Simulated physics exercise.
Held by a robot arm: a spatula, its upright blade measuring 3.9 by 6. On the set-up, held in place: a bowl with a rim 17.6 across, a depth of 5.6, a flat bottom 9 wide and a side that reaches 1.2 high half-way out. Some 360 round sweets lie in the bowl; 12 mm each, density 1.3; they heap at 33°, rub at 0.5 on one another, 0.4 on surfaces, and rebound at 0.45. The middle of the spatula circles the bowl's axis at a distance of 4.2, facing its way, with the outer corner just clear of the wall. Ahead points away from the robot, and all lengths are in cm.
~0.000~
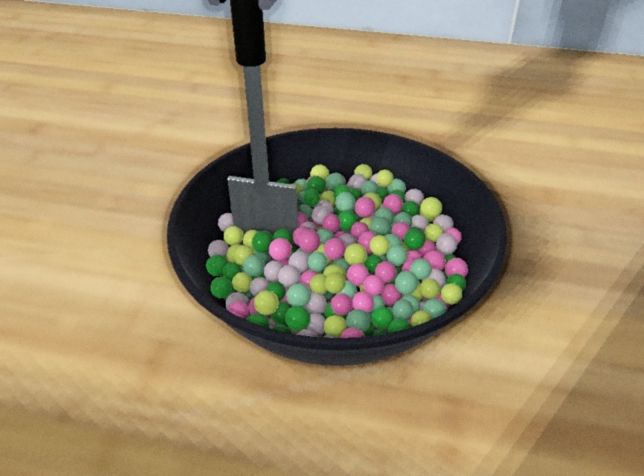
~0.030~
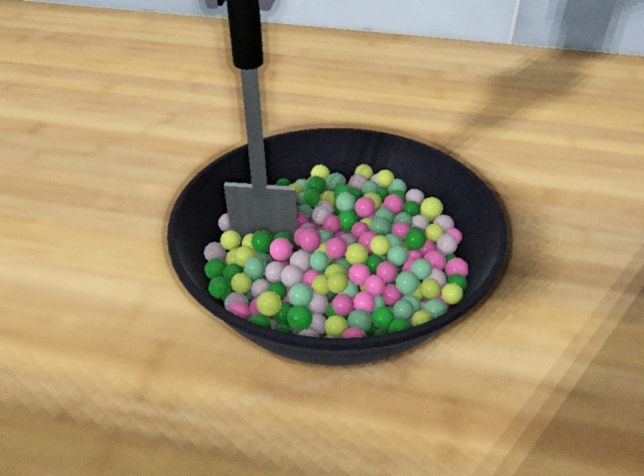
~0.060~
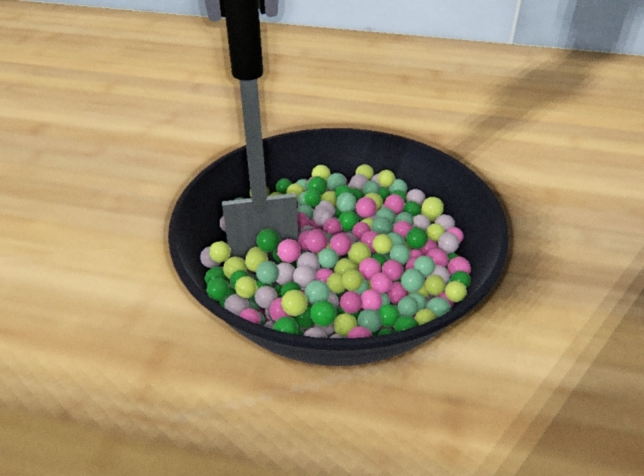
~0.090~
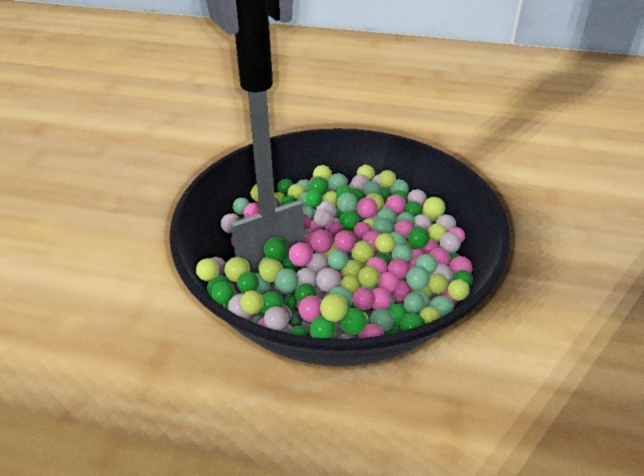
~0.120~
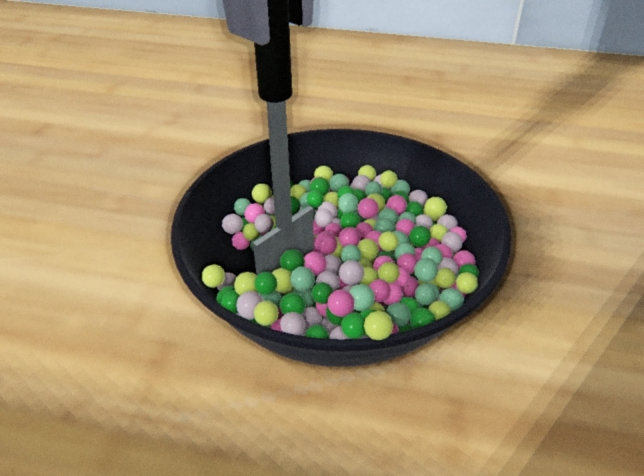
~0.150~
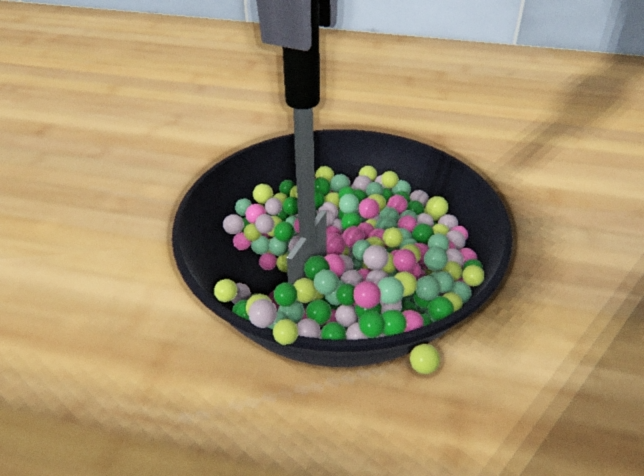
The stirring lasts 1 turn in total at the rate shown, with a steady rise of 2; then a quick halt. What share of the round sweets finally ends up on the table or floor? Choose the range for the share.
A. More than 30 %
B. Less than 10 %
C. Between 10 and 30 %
Answer: C.
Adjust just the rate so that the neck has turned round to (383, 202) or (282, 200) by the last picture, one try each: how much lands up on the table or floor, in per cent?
About 35 % for one try and about 15 % for the other, in order.
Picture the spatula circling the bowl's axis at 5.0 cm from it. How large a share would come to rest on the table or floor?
Then about 20 per cent.
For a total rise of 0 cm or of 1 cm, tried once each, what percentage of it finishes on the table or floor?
About 30 and 25 per cent.
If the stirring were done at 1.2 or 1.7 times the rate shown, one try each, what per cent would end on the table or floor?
25 % and 35 %.
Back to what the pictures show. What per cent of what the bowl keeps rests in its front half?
About 55 per cent.
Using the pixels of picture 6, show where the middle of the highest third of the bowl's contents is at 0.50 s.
Near (289, 178).
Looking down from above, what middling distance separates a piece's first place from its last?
I'd estimate close to 7 cm.
By 0.33 s, 187° round, highest piece 9 above the table; 337 in the bowl, 8 on the table or floor, 17 in flight or on the tool.
By 0.50 s, 294° round, highest piece 9 above the table; 304 in the bowl, 46 on the table or floor, 12 in flight or on the tool.
By 0.79 s, 0° round, highest piece 6 above the table; 283 in the bowl, 79 on the table or floor.
By 1.49 s, 0° round, highest piece 6 above the table; 283 in the bowl, 79 on the table or floor.
Final count, 283 in the bowl, 79 on the table or floor. That is 22 % on the table or floor.
